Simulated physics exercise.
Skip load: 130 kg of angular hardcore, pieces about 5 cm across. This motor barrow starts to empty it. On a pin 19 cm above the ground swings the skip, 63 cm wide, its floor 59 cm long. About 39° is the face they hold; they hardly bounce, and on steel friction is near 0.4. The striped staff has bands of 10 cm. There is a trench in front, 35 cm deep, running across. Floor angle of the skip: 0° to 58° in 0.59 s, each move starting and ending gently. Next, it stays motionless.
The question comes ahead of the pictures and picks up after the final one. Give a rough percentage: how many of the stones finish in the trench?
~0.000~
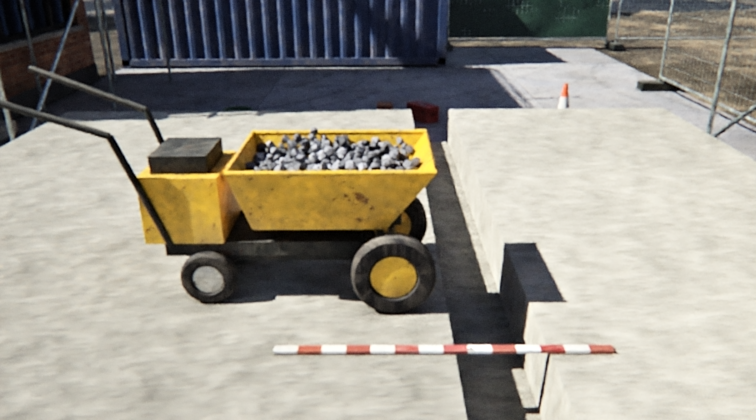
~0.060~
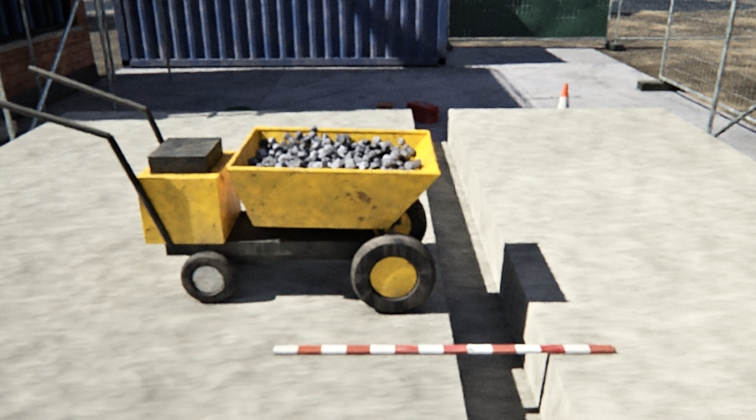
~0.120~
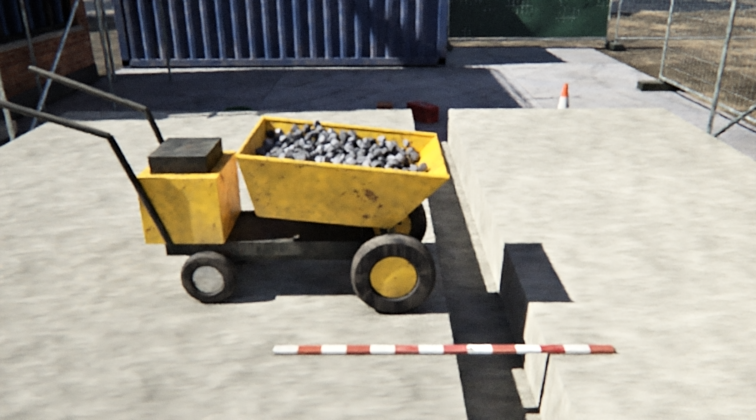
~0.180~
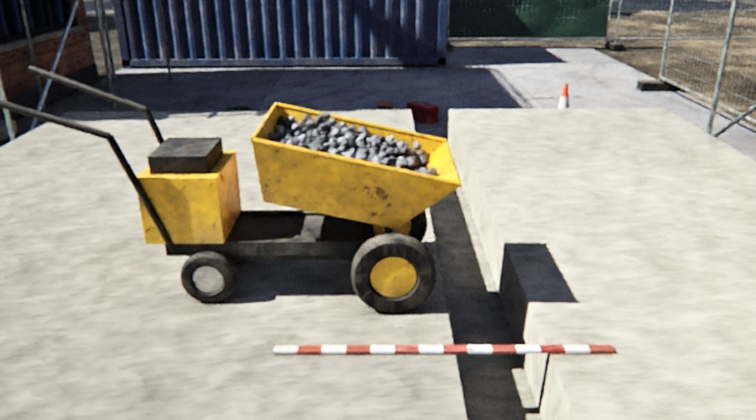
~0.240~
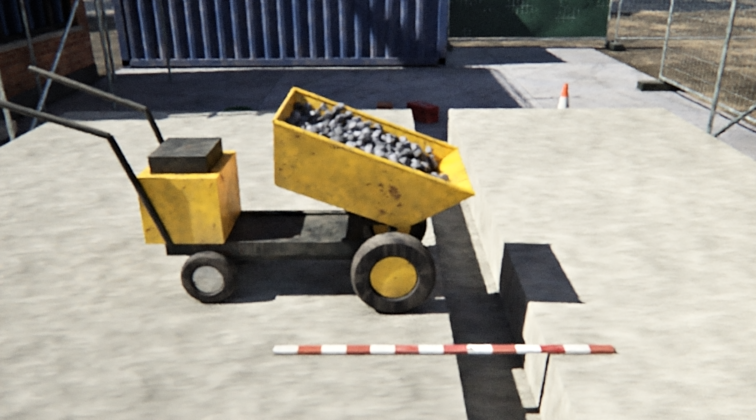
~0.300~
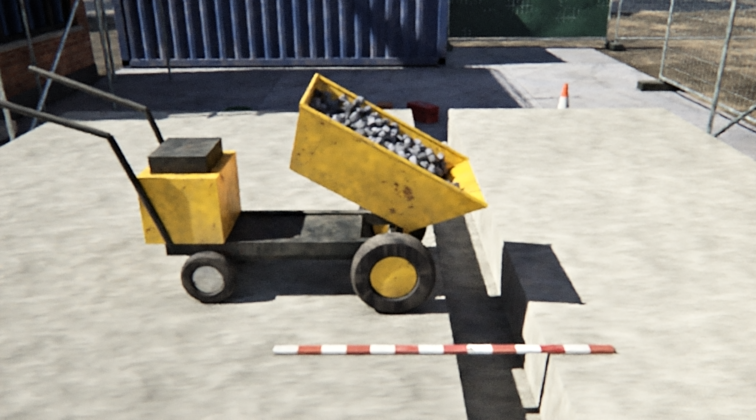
12 %.
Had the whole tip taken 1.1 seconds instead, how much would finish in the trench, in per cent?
Then roughly 15 percent.
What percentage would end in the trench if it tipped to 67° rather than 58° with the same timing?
Then roughly 25 percent.
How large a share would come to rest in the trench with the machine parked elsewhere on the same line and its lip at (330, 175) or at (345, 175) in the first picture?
It comes to about 35 and 45 in a hundred.
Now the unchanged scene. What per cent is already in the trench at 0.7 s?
About 5%.
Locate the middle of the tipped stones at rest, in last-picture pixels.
I'd point somewhere around (553, 275).
After 0.4 s the floor is at 49°; 100 % in the skip; the foremost stones are at (472, 201).
After 0.7 s the floor is at 58°; 94 % in the skip, 4 % in the trench, 2 % past the trench; the foremost stones are at (542, 250).
After 1.0 s the floor is at 58°; 62 % in the skip, 5 % in the trench, 33 % past the trench; the foremost stones are at (646, 283).
After 3.0 s the floor is at 58°; 53 % in the skip, 12 % in the trench, 35 % past the trench; the foremost stones are at (734, 308).
